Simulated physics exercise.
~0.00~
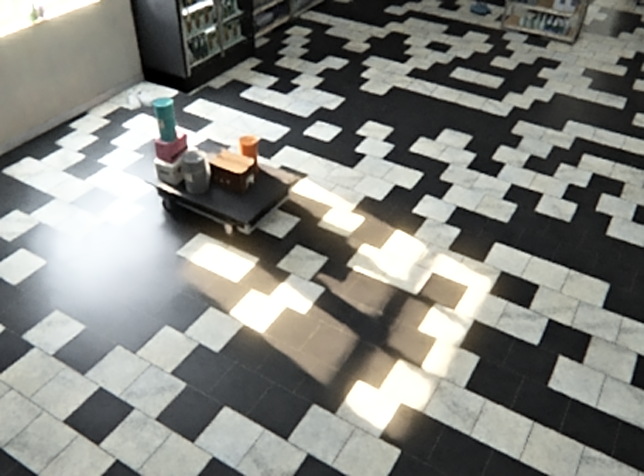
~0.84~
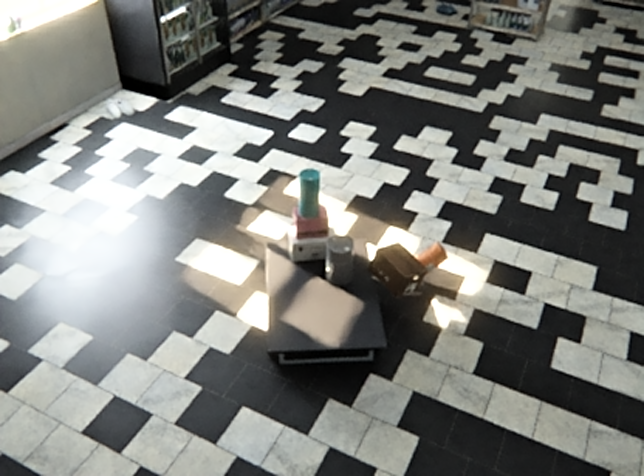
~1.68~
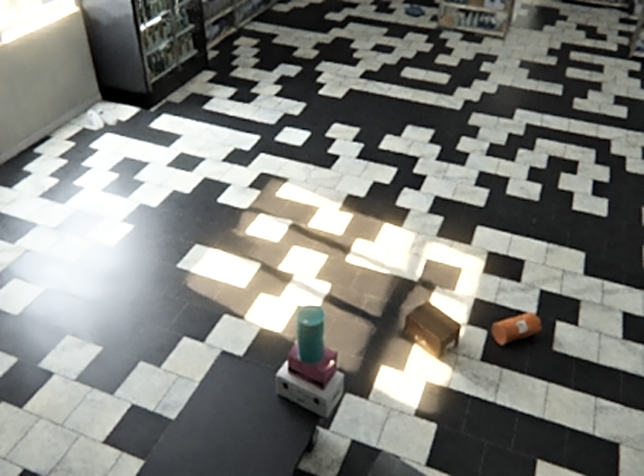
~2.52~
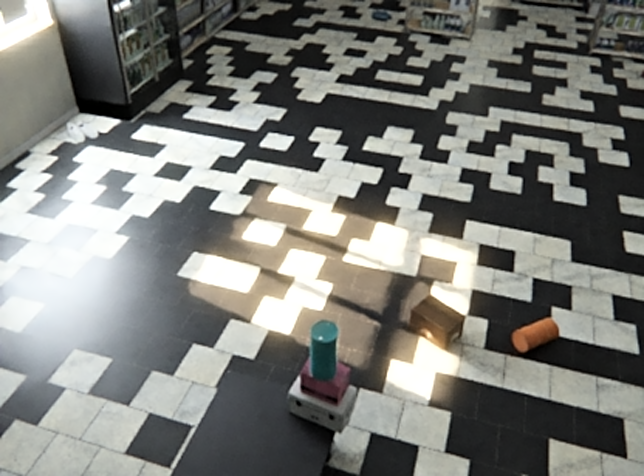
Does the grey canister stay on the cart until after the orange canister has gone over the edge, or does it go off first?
The grey canister stays on longer. The orange canister is the first of the two to go, tipping off beside the brown box while the grey one is still upright on the cart.
